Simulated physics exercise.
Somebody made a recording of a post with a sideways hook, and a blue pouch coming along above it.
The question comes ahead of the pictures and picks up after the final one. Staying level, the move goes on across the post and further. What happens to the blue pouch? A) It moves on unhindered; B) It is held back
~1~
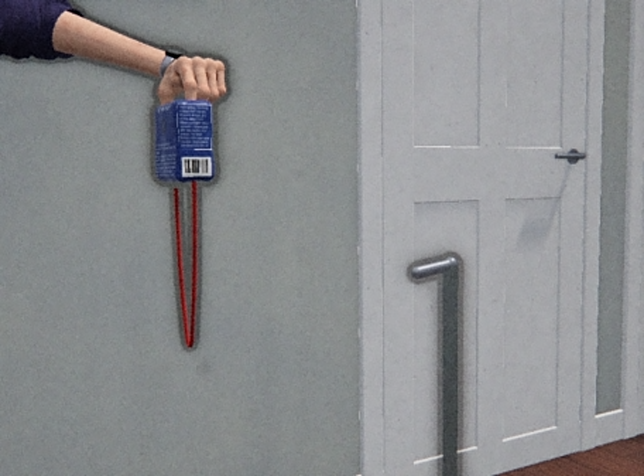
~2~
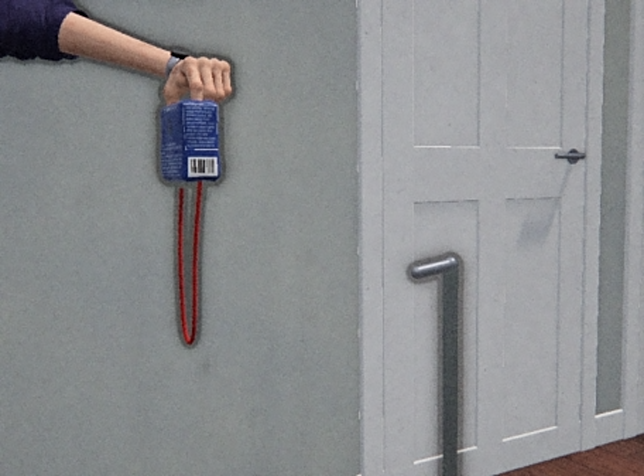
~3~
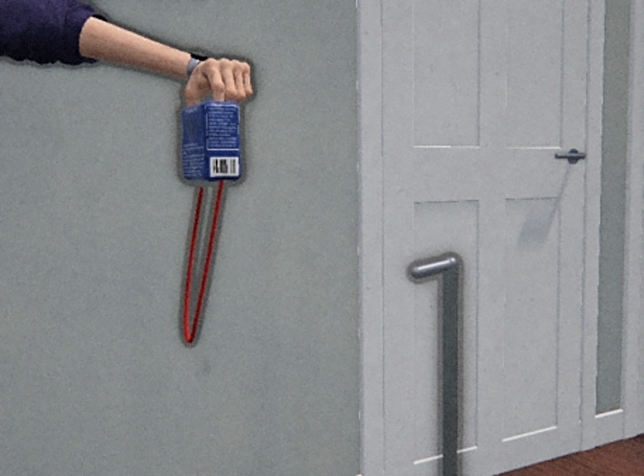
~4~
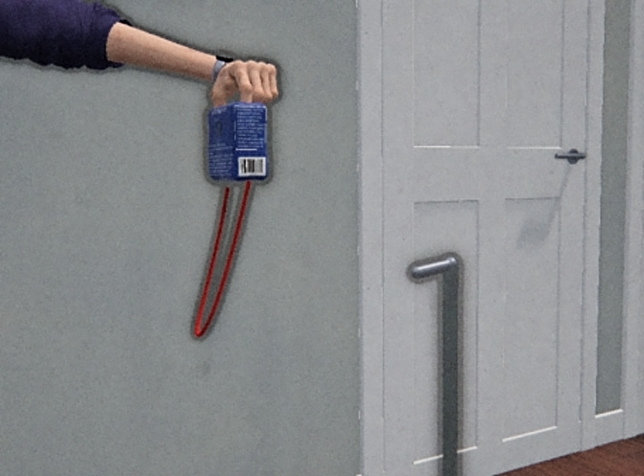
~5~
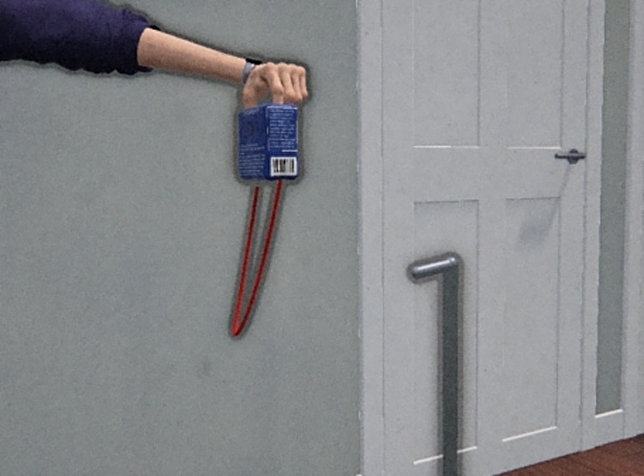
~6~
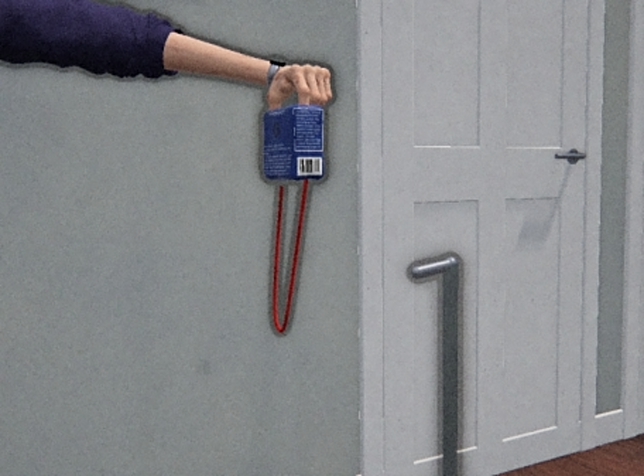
The answer is B.
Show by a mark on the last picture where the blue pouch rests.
(517, 147).
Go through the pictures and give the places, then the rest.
In the first frame, blue pouch (184, 143); hook tip (418, 272).
In the second frame, blue pouch (189, 143); bottom of the loop (189, 342).
In the third frame, blue pouch (210, 143).
In the fourth frame, blue pouch (237, 143); bottom of the loop (198, 335).
In the fifth frame, blue pouch (268, 144).
In the sixth frame, blue pouch (293, 144); bottom of the loop (280, 331); hook tip (418, 272); hook points towards it, loop hangs below the hook.
Then, 0.40 s past the final frame, pouch nearing the post near (371, 145).
Then, 0.92 s past the final frame, pouch over the post near (458, 146).
When it is over, pouch past the post near (517, 147); loop tight round the post, hand stopped. The blue pouch is jerked back by its loop.
